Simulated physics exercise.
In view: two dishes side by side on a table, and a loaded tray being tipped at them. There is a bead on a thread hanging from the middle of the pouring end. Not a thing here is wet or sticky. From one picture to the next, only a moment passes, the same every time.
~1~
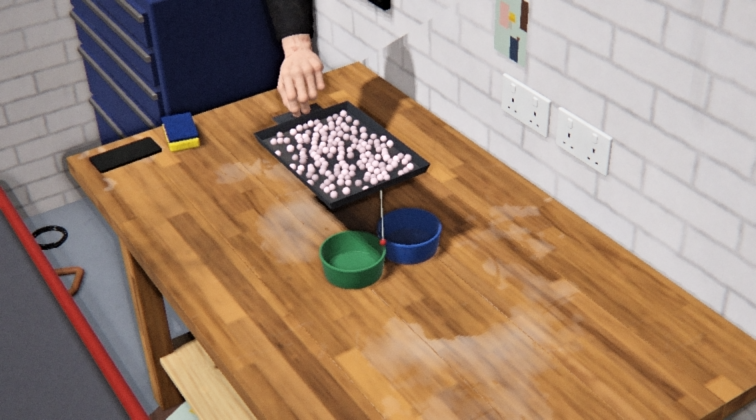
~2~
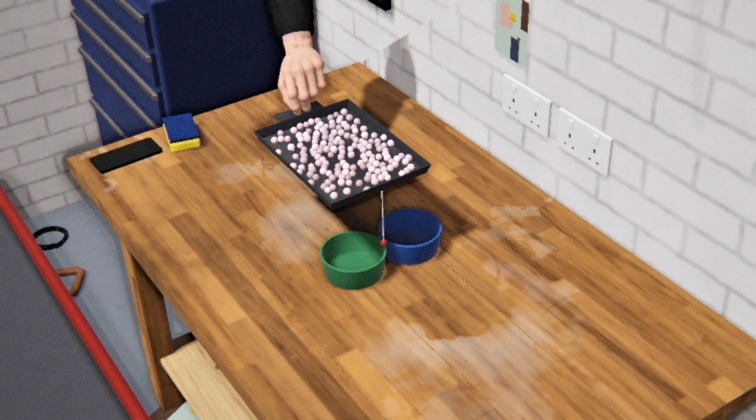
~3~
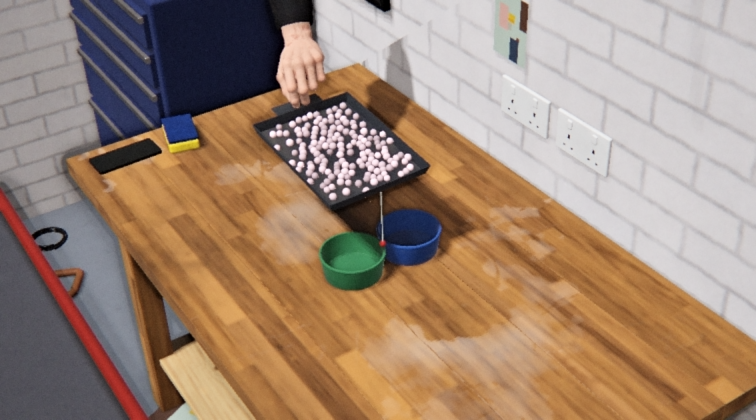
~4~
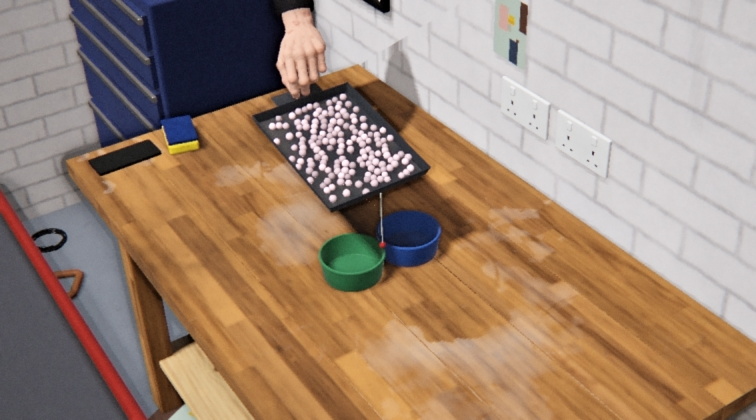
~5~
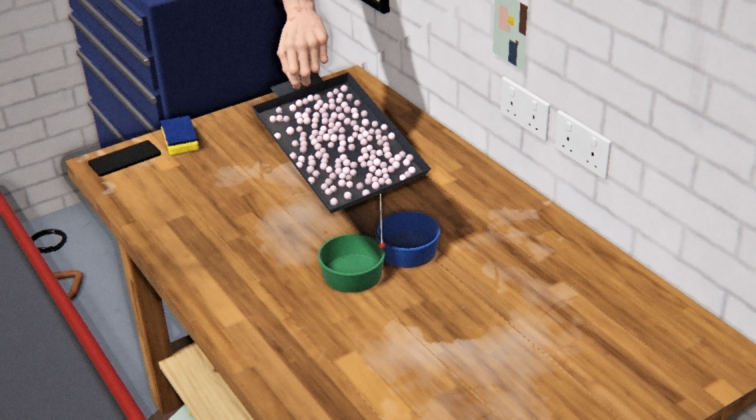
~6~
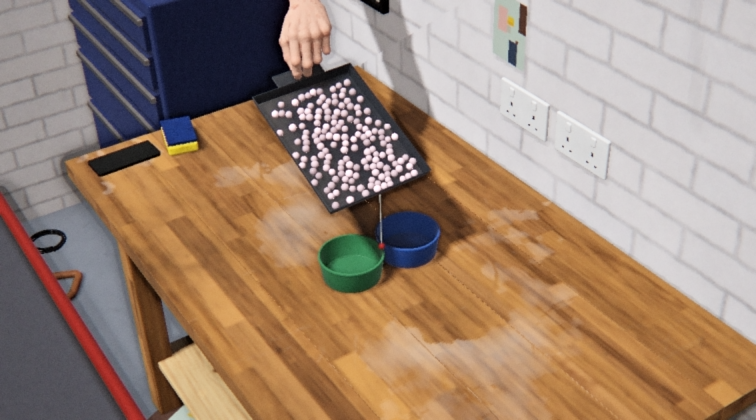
Tray of pale pink sugar pearls tilting steadily as a hand raises its far end, pearls shifting, above green and blue dishes.
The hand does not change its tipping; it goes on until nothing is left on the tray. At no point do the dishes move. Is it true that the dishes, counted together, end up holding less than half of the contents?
Most of the load will miss the dishes.
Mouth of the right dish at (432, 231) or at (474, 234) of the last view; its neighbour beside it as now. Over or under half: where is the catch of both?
Placing 1: A minority of it. Placing 2: A minority of it.
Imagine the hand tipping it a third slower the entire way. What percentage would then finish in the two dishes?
Share: Around 0%.
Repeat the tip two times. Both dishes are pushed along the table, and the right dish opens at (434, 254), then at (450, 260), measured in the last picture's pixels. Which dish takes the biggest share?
First try: The left-side dish; second try: The left-side dish.
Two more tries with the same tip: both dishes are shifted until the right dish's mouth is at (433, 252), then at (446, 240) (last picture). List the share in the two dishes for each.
80 %, then 50 %.
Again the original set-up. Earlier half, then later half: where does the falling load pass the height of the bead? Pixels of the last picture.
I'd put it at roughly (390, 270), and after that at roughly (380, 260).
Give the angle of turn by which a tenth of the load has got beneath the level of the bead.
Roughly 65 degrees at that moment.
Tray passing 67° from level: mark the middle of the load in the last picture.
I'd put the middle of the pieces at roughly (379, 203).
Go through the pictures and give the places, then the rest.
The first picture shows corners of the pouring end (331, 200) and (426, 163), level; middle of the load (342, 154), sugar pearls; left dish (370, 275); right dish (427, 250); bead on its thread (383, 242).
The second picture shows corners of the pouring end (332, 201) and (427, 164), level; middle of the load (343, 153).
The third picture shows corners of the pouring end (332, 202) and (426, 165), tipped barely, level across its low end; middle of the load (342, 150).
The fourth picture shows corners of the pouring end (332, 205) and (426, 166), tipped a little, level across its low end; middle of the load (342, 146).
The fifth picture shows corners of the pouring end (332, 206) and (426, 167), tipped clearly, level across its low end; middle of the load (343, 144), roughly a quarter on the move.
The sixth picture shows corners of the pouring end (332, 208) and (427, 168), tipped clearly, level across its low end; middle of the load (346, 143), almost all on the move; left dish (369, 279); right dish (426, 254).
Just after the last frame, tray tipped steeply; roughly half on the tray; about a tenth outside both; roughly a third in the air.
A moment on, tray tipped past a quarter turn; almost all outside both; about a tenth in the air.
Further on, tray tipped past a quarter turn; just a few in the left dish; almost all outside both.
When it is over, tray tipped past a quarter turn; just a few in the left dish; not one in the right dish; almost all outside both.
